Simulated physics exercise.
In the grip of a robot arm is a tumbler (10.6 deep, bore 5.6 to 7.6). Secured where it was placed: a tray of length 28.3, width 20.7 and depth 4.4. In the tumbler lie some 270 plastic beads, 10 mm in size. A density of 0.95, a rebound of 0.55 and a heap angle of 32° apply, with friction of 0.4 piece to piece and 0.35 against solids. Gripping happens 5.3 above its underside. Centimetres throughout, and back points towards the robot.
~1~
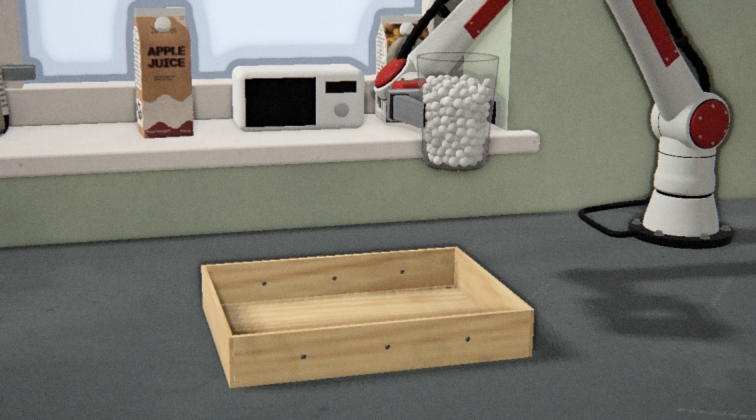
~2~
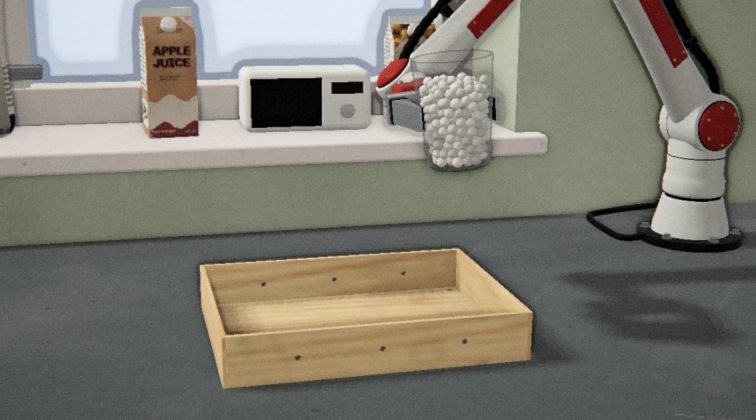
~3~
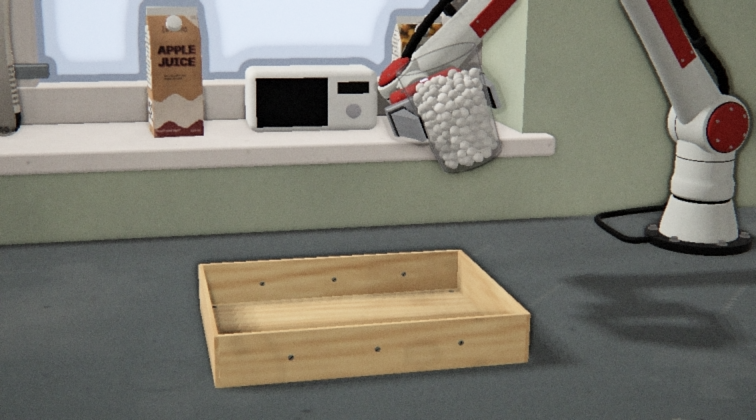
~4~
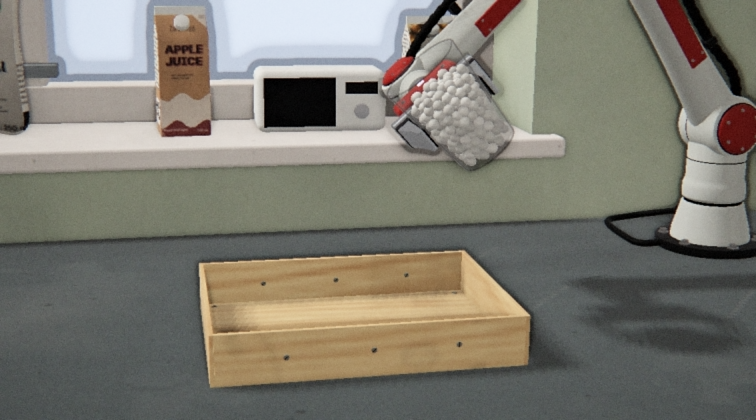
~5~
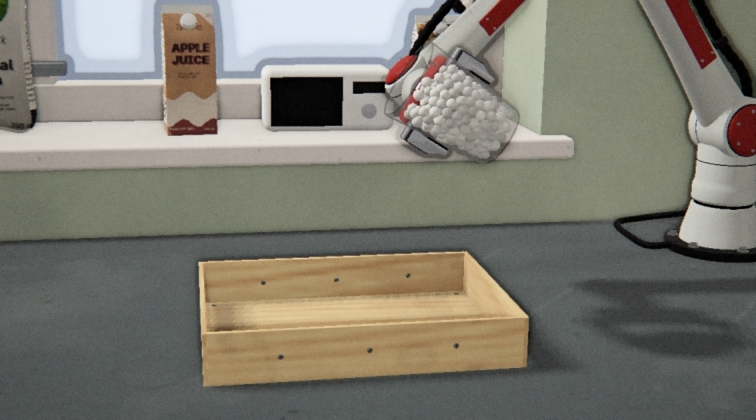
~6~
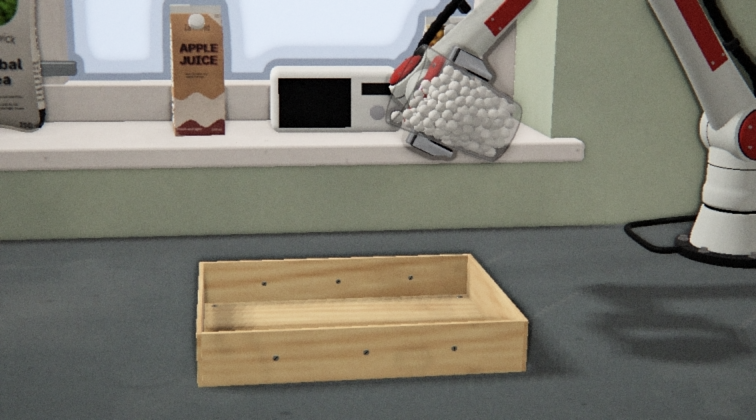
A white and red robot arm at the right grips a clear tumbler packed with white beads beside a windowsill, seen from slightly above a dark grey counter. An open, pale wooden tray rests in front, with an apple juice carton and white microwave on the sill behind. The arm tilts the tumbler steeply to one side, beads still inside, while the camera drifts slowly left.
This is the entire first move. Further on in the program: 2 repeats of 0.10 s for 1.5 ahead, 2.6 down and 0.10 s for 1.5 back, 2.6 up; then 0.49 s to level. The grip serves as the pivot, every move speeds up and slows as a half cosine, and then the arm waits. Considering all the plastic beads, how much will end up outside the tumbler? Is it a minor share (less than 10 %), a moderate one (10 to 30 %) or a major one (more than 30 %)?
A minor share.
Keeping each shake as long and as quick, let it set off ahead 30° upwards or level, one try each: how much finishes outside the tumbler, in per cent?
Result: Approx. 35 % and 30 %, one try each.
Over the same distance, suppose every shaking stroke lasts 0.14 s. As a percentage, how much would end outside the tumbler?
Roughly 0 percent would.
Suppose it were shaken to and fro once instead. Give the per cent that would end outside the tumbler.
Roughly 0 in a hundred.
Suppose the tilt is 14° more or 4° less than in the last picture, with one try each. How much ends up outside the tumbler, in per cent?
About 20 and 0 %.
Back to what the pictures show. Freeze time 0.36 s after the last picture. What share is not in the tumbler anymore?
About 0 per cent.
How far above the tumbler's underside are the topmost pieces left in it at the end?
Roughly 10.0 centimetres.
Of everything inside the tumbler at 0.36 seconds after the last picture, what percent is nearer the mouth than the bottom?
About 45 per cent.
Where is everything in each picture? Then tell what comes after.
The first frame shows tumbler middle at (456, 113), level; upper third of the load around (456, 92), from x 425 to 490, top at y 80; 272 in the tumbler.
The second frame shows tumbler middle at (456, 112), tilted 6° forward; upper third of the load around (455, 92), from x 425 to 485, top at y 80.
The third frame shows tumbler middle at (455, 111), tilted 22° forward; upper third of the load around (454, 92), from x 420 to 495, top at y 75.
The fourth frame shows tumbler middle at (456, 111), tilted 42° forward; upper third of the load around (453, 93), from x 415 to 505, top at y 70.
The fifth frame shows tumbler middle at (456, 109), tilted 58° forward; upper third of the load around (453, 93), from x 410 to 510, top at y 70.
The sixth frame shows tumbler middle at (457, 110), tilted 64° forward; upper third of the load around (455, 95), from x 395 to 510, top at y 70; 272 in the tumbler.
Then, 0.36 s later, tilted 64° forward, highest piece 24 above the table; 269 in the tumbler, 3 in flight or on a rim.
Then, 0.71 s later, tilted 19° forward, highest piece 26 above the table; 266 in the tumbler, 6 in the tray.
Then, 1.09 s later, level, highest piece 27 above the table; 266 in the tumbler, 6 in the tray.
Then, 2.14 s later, level, highest piece 27 above the table; 266 in the tumbler, 6 in the tray.
At rest, 266 in the tumbler, 6 in the tray. That is 2 % outside the tumbler.
